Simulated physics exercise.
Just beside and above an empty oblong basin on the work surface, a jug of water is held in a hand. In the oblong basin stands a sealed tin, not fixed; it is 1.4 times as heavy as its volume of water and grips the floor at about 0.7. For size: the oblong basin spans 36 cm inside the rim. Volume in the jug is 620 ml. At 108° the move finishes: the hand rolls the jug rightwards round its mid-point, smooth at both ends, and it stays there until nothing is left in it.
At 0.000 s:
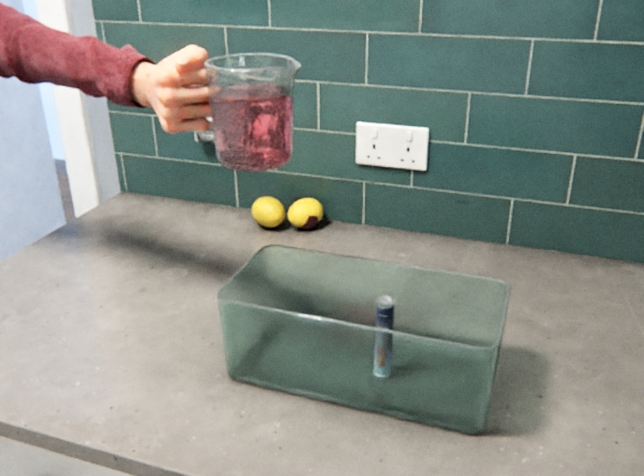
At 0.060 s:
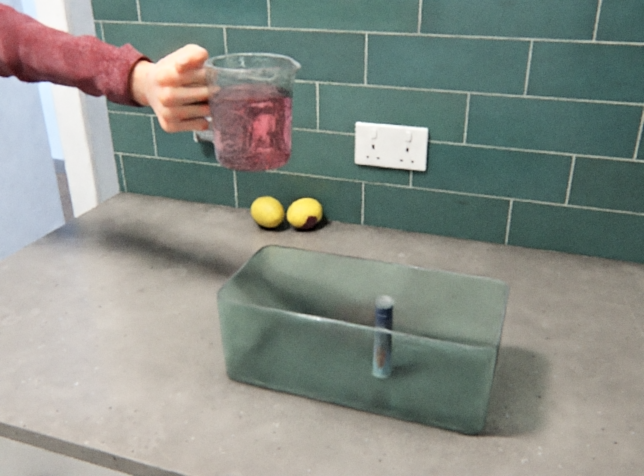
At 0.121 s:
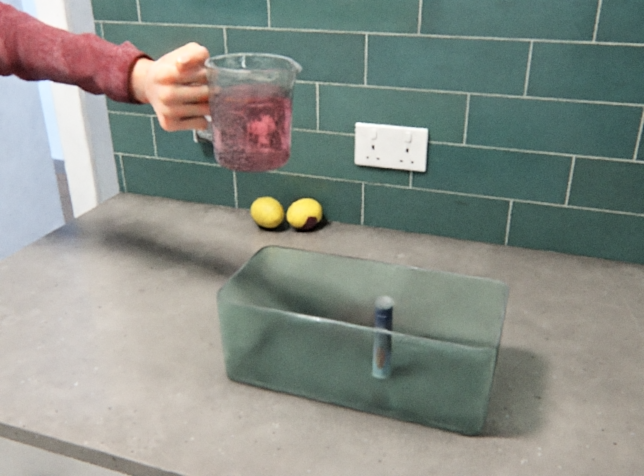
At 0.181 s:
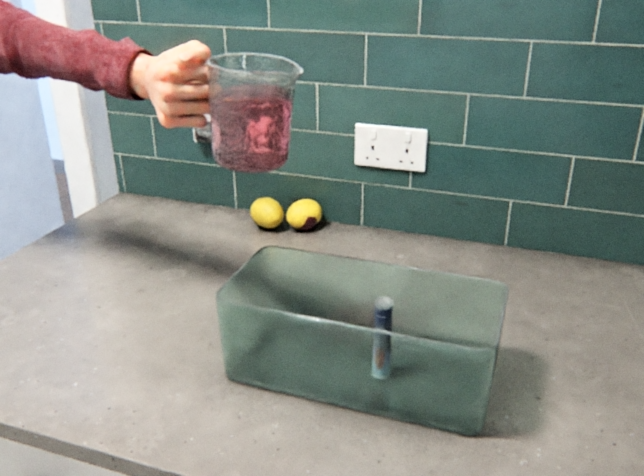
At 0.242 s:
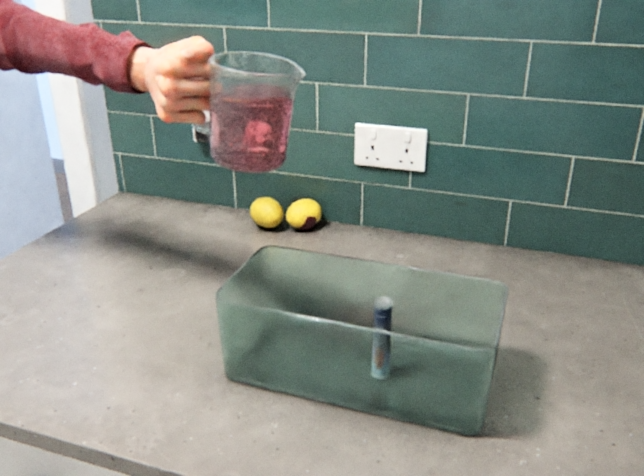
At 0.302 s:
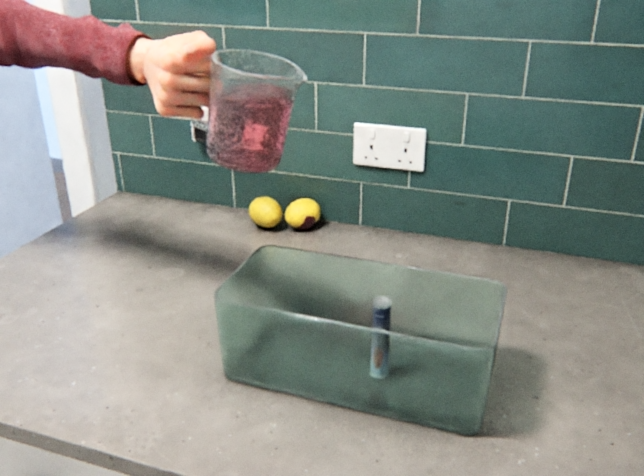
The footage shows a hand in a red sleeve holding a clear jug of pinkish liquid above a worktop, beside an empty oblong basin with a small tin standing in it, then slowly tilting the jug slightly to the right.
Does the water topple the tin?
Tipped over.
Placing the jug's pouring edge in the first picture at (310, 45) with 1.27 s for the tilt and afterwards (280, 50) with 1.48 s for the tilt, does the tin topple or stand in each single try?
The tin overturns the first time and overturns the second time.
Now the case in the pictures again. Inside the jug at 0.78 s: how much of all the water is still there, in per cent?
I'd estimate some 90 % remains.
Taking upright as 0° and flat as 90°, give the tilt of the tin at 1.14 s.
It tilts roughly 35° from upright.
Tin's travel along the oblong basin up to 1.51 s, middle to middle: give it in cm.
Its middle sits about 9 cm from the start.
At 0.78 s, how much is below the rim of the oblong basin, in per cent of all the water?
Close to 0 in a hundred.
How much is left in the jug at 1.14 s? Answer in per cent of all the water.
Near 32 in a hundred.
By 0.78 s the tilt is 63° and 91 per cent is still to pour; the tin stands where it began.
By 1.14 s the tilt is 98° and 32 per cent is still to pour; the tin leans 34°.
By 1.51 s the tilt is 108° and 1 per cent is still to pour; the tin lies on its side.
By 1.91 s the tilt is 108° and 0 per cent is still to pour; the tin lies on its side.
At rest the tin lies on its side.
